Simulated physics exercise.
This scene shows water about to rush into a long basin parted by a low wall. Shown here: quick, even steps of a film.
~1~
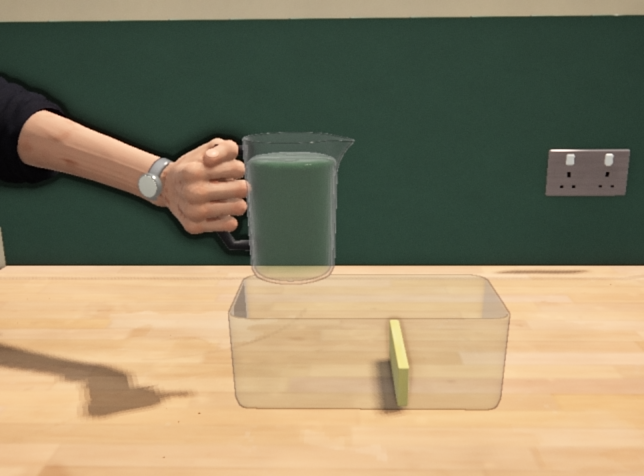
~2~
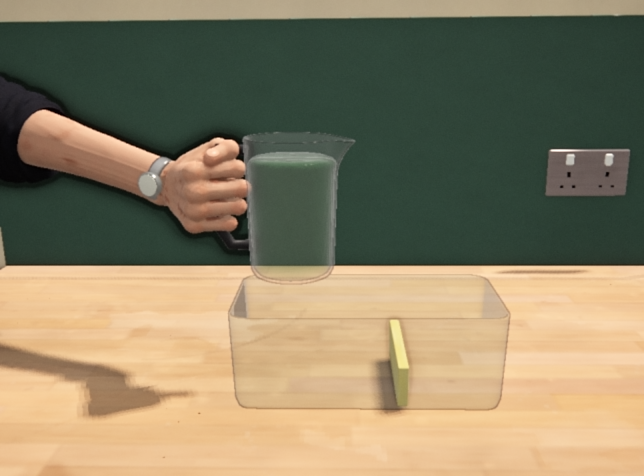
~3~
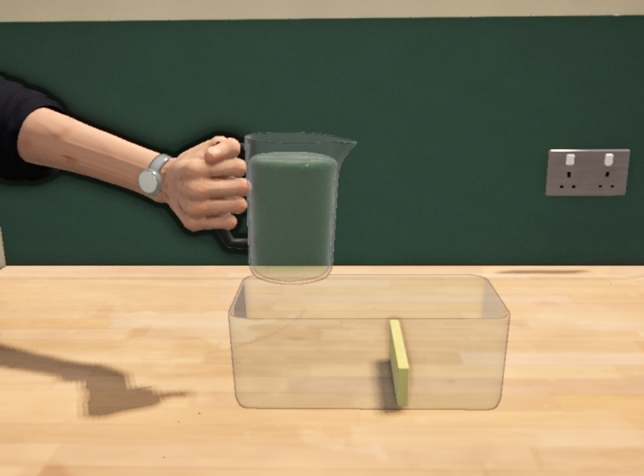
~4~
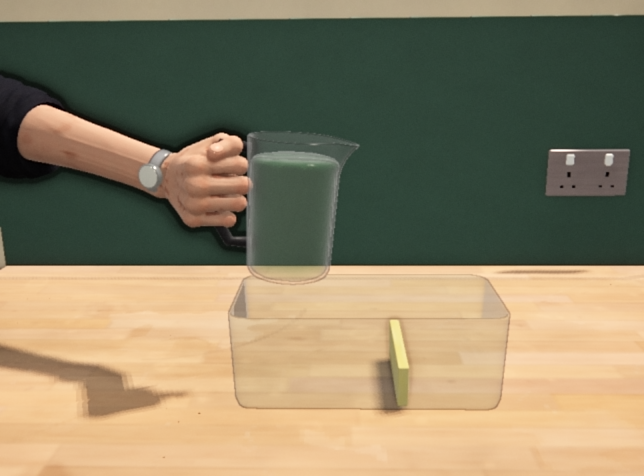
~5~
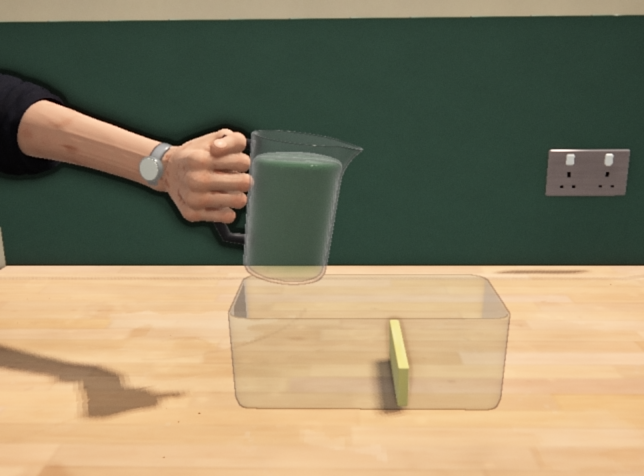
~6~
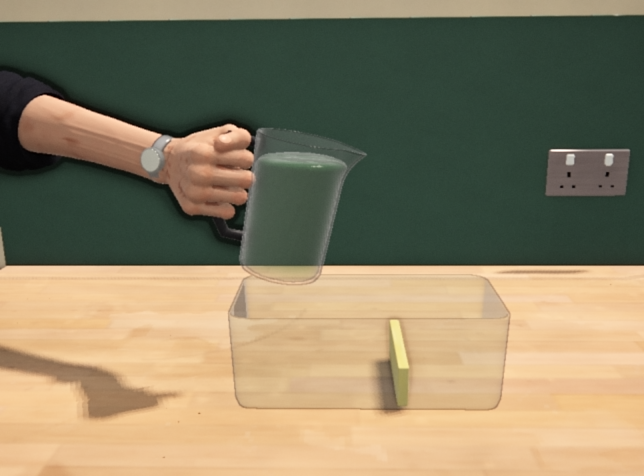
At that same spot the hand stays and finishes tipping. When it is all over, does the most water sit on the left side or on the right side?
Fullest on the right.
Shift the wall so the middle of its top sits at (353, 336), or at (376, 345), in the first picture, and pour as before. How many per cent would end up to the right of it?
Well, it's close to 95 per cent for the first one, then 90 per cent for the other.
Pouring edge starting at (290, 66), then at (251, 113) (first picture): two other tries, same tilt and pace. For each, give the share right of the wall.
Try one: 10 %; try two: 5 %.
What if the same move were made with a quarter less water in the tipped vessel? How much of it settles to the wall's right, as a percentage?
Some 75 per cent.
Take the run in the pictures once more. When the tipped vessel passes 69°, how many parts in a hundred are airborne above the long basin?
10 per cent.
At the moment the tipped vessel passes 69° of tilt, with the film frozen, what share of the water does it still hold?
Roughly 85 percent remains at that point.
A moment on, the tilt is 69° and 86 per cent is still to pour, 0 is left of the wall and 3 right of it.
Next, the tilt is 98° and 45 per cent is still to pour, 4 is left of the wall and 38 right of it.
Then the tilt is 100° and 10 per cent is still to pour, 10 is left of the wall and 75 right of it.
Later the tilt is 100° and 1 per cent is still to pour, 16 is left of the wall and 81 right of it.
Finally, 21 per cent lies left of the wall, 78 right of it and 1 outside.
